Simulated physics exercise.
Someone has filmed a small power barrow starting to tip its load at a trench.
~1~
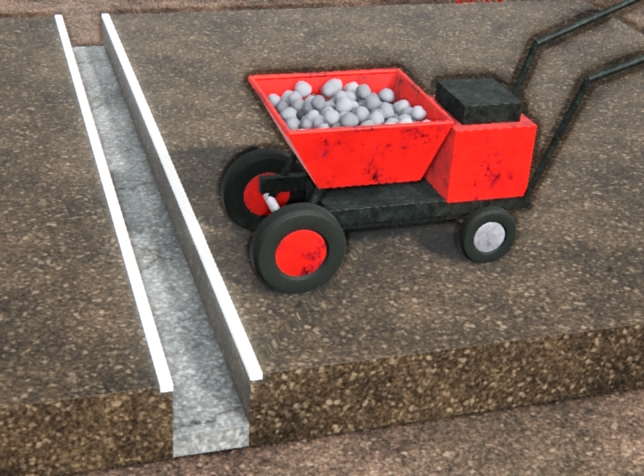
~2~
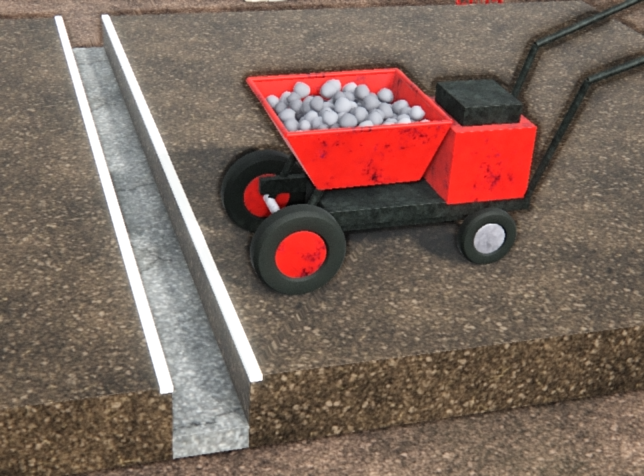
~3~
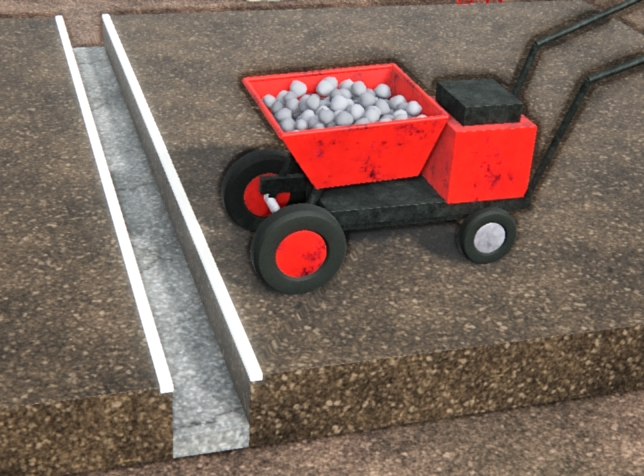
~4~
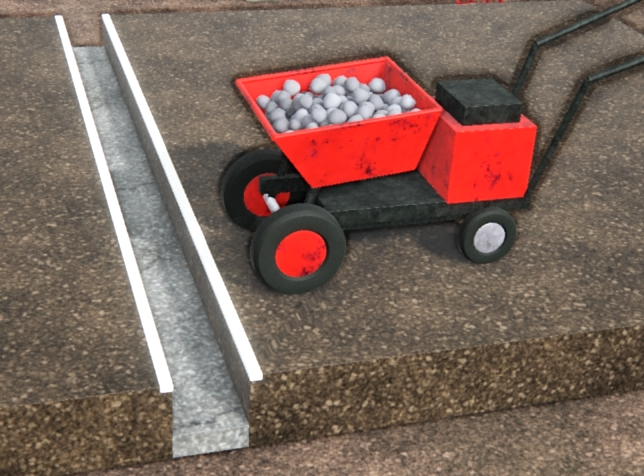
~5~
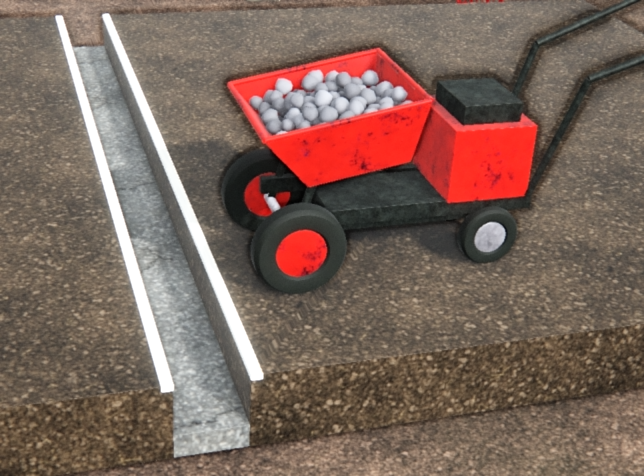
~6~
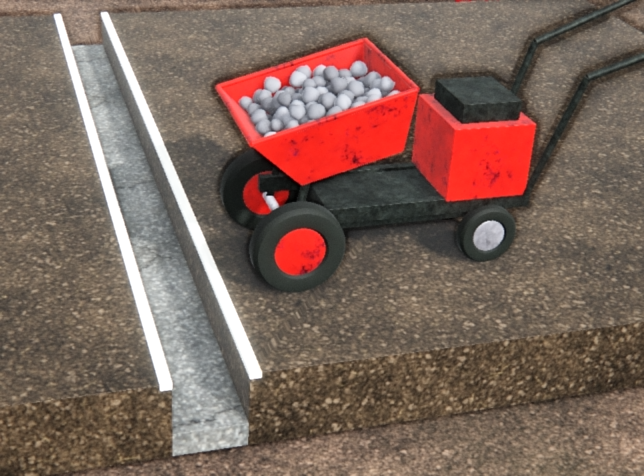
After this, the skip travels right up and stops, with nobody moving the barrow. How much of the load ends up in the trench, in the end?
Trench misses most.
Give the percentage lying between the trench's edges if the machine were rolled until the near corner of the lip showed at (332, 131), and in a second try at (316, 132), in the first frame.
Roughly 80 per cent, and 60 per cent.
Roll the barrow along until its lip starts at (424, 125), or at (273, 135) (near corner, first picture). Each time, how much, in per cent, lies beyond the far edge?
Near 0 % and 90 %.
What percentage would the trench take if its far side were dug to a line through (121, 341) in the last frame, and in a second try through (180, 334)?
I'd say some 60 in a hundred, followed by 10 in a hundred.
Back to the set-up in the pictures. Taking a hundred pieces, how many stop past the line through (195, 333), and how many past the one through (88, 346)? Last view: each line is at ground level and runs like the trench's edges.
Close to 80 % and 40 %, in that order.
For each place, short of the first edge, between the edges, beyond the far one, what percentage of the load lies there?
Roughly short 0 per cent, between 30 per cent, beyond 70 per cent.
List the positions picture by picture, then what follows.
In the first frame, lip of the skip at (288, 134), level; top of the load at (356, 116), round cobbles; first edge of the trench at (237, 328); far edge at (153, 338), the trench over half as wide as the skip, and about as deep as wide.
In the second frame, lip of the skip at (287, 135), level; top of the load at (355, 117).
In the third frame, lip of the skip at (282, 136), tipped barely; top of the load at (351, 114).
In the fourth frame, lip of the skip at (275, 138), tipped a little; top of the load at (360, 97).
In the fifth frame, lip of the skip at (265, 141), tipped a little; top of the load at (358, 105).
In the sixth frame, lip of the skip at (252, 144), tipped clearly; top of the load at (356, 90); first edge of the trench at (237, 327); far edge at (152, 337).
Soon after the last picture, skip tipped steeply; all in the skip.
A little later, skip tipped right over; most in the skip; a stray few in or heaped over the trench; about a quarter beyond it; a stray few falling.
Later still, skip tipped right over; a small part in the skip; about a quarter in or heaped over the trench; about two thirds beyond it.
By the end, skip tipped right over; about a quarter in or heaped over the trench; about two thirds beyond it.
